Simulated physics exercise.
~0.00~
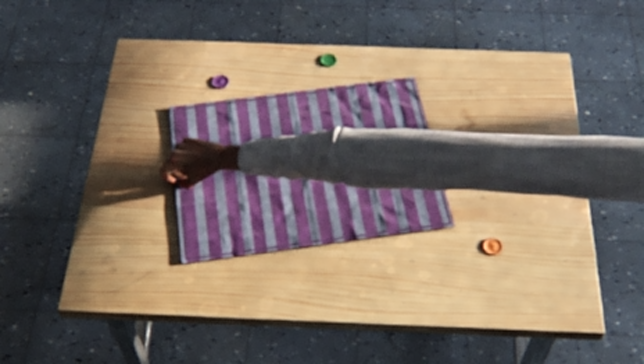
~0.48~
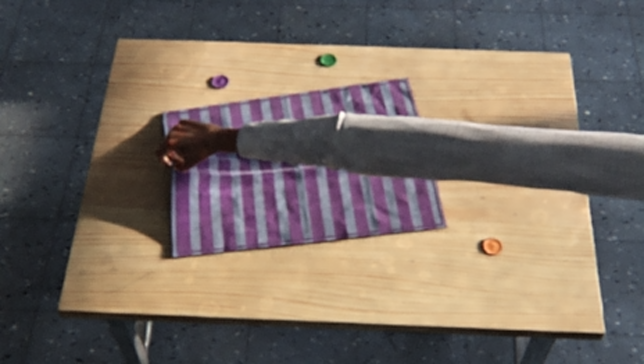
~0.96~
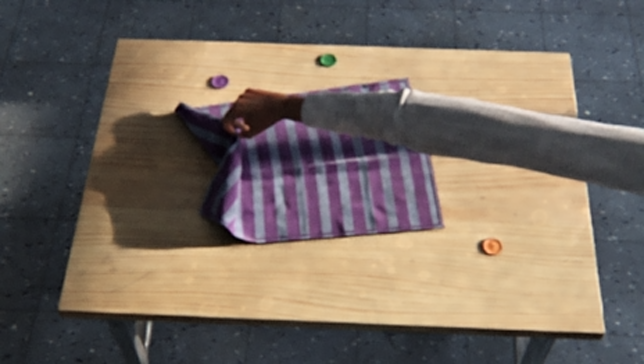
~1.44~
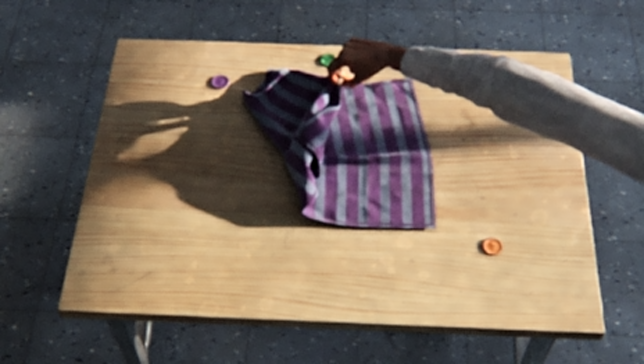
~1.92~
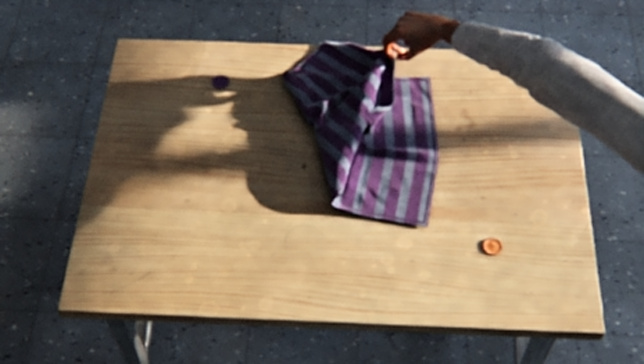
A hand lifts a striped cloth's left side and folds it rightward, covering the green button.
